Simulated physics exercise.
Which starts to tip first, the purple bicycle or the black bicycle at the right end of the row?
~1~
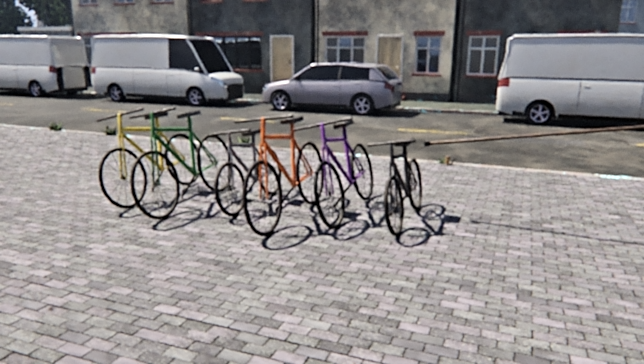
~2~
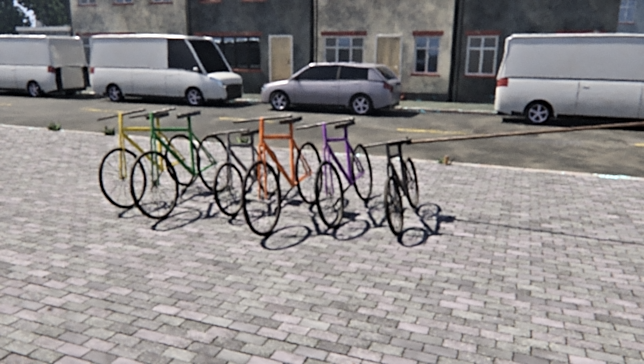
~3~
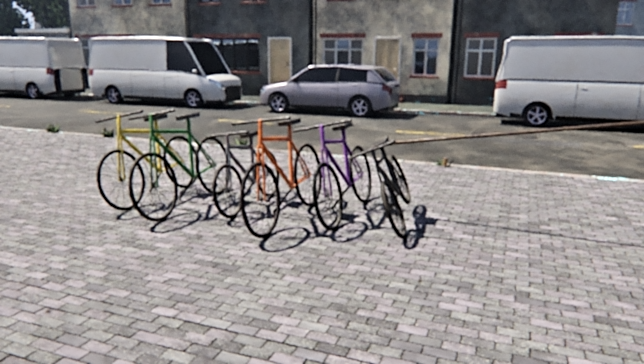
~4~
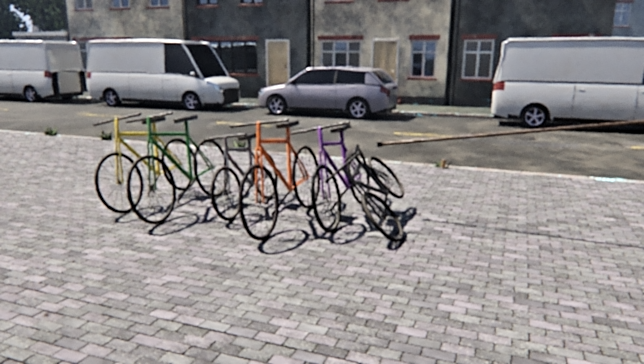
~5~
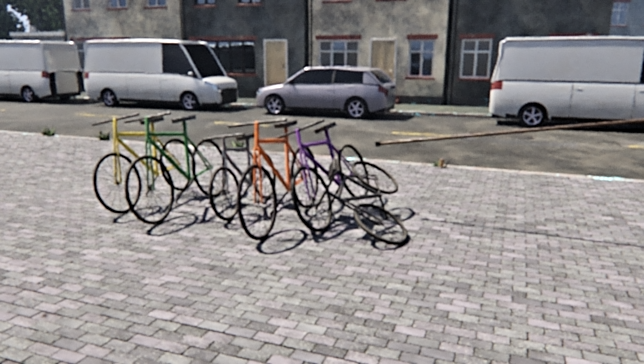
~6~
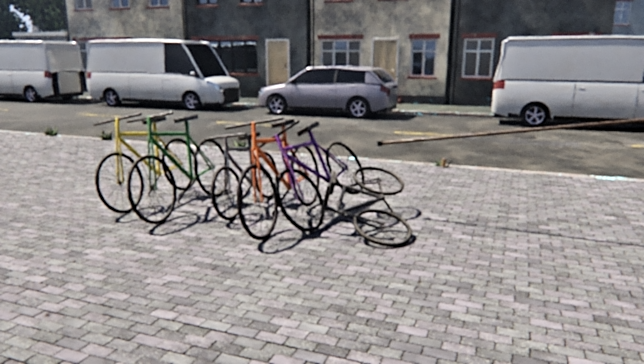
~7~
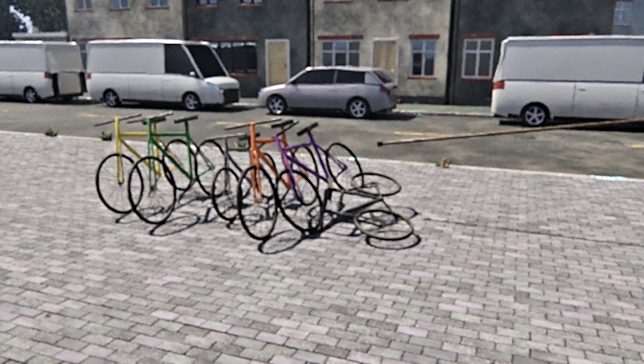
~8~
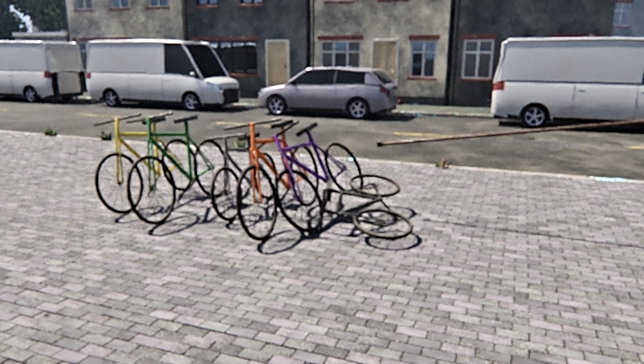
The black bicycle at the right end starts to tip first. The purple one only tips left later, when the black one is already most of the way down.
